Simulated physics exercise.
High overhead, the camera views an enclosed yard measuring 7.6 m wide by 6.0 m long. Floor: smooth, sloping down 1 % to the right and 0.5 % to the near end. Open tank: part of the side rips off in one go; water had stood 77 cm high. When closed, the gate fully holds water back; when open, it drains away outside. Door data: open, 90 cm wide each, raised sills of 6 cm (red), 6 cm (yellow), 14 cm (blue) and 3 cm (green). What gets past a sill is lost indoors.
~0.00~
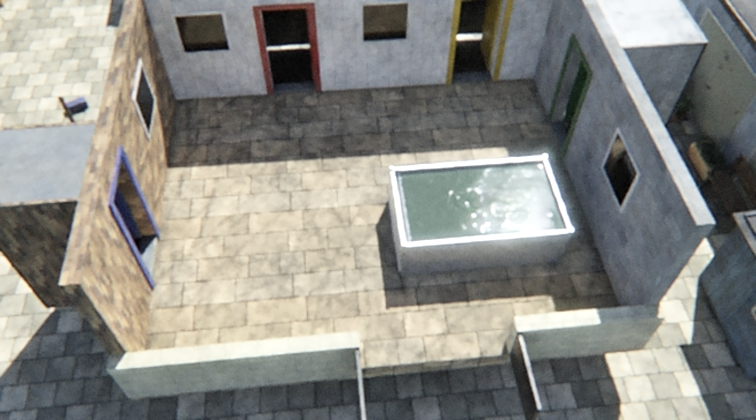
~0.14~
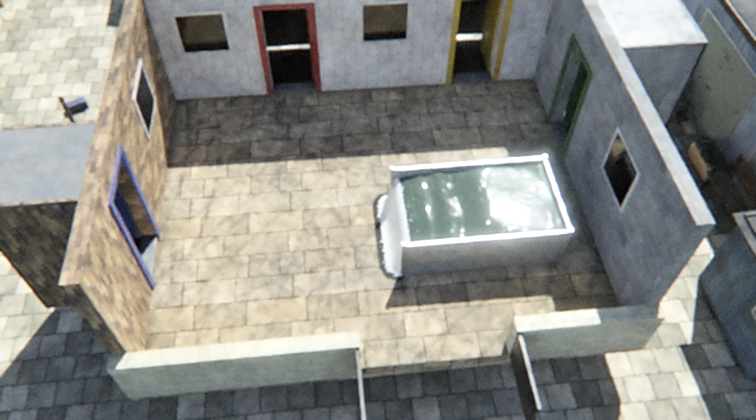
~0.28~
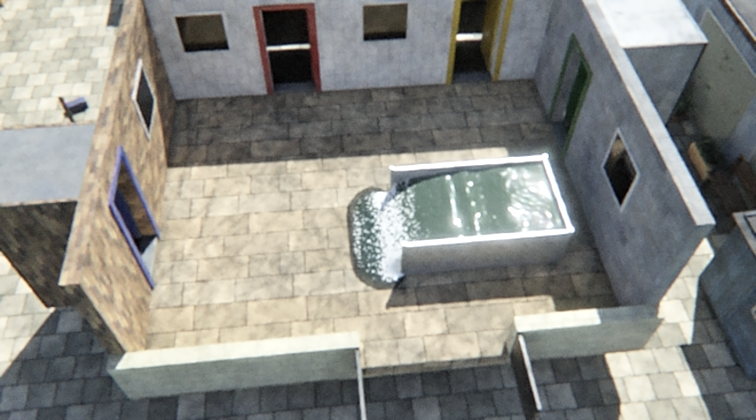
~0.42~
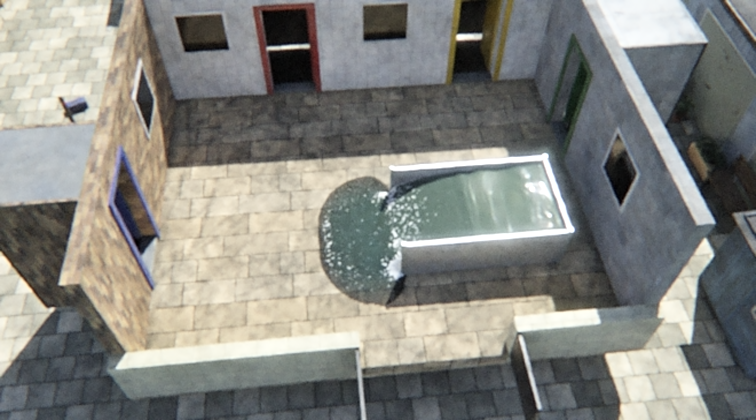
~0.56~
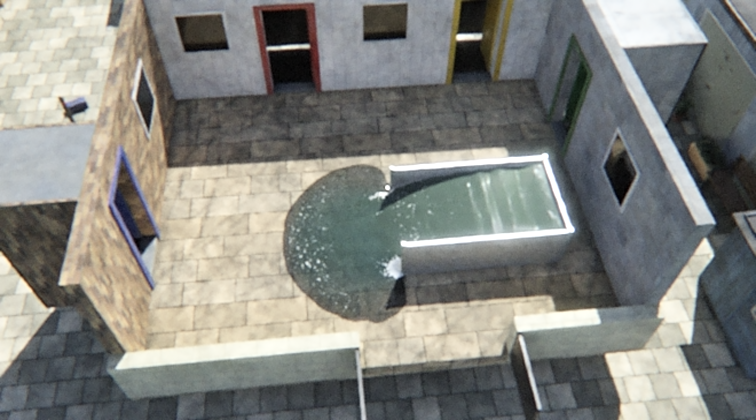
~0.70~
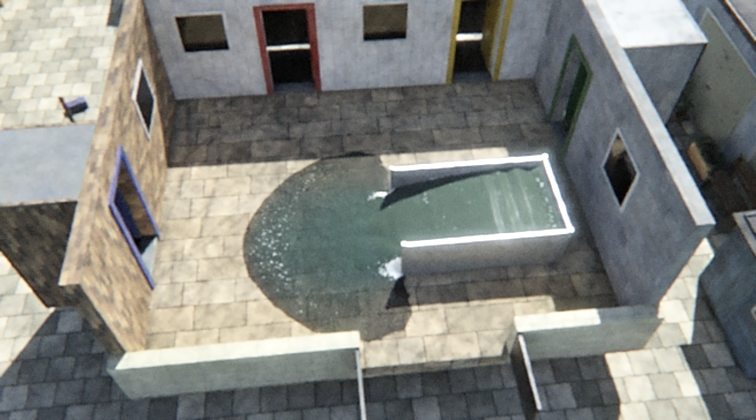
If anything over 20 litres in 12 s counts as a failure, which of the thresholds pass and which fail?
The red door fails. The yellow door passes. The blue door fails. The green door fails.
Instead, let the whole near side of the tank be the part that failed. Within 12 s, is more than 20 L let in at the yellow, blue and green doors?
Then it goes yellow too high, blue fine, green too high.
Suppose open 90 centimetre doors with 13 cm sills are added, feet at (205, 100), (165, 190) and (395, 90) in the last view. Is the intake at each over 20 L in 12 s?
The first one exceeds it, the second one exceeds it, and the third one doesn't reach it.
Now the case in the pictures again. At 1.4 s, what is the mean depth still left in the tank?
About 45 cm.
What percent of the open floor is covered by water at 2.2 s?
Around 45 per cent wet.
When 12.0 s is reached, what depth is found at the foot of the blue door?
It comes to near 3.5 cm.
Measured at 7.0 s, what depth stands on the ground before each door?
Depths: Red door 11 cm, yellow door 3 cm, blue door 6 cm, green door 0 cm.
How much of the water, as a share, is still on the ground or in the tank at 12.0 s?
Around 80 per cent of the water.
After 1.4 s water covers 40 % of the floor and is deepest (32 cm) near (388, 245); red door not reached, yellow door not reached, blue door 21 cm at the sill, 8 L in, green door not reached.
After 2.2 s water covers 45 % of the floor and is deepest (41 cm) near (144, 362); red door not reached, yellow door not reached, blue door 29 cm at the sill, 65 L in, green door not reached.
After 3.5 s water covers 50 % of the floor and is deepest (31 cm) near (176, 103); red door 3 cm at the sill, 0 L in, yellow door not reached, blue door 26 cm at the sill, 145 L in, green door not reached.
After 7.0 s water covers 90 % of the floor and is deepest (13 cm) near (264, 115); red door 11 cm at the sill, 18 L in, yellow door 3 cm at the sill, 0 L in, blue door 6 cm at the sill, 179 L in, green door not reached.
After 12.0 s water covers 95 % of the floor and is deepest (14 cm) near (583, 213); red door 4 cm at the sill, 40 L in, yellow door 7 cm at the sill, 2 L in, blue door 3 cm at the sill, 179 L in, green door 10 cm at the sill, 138 L in.
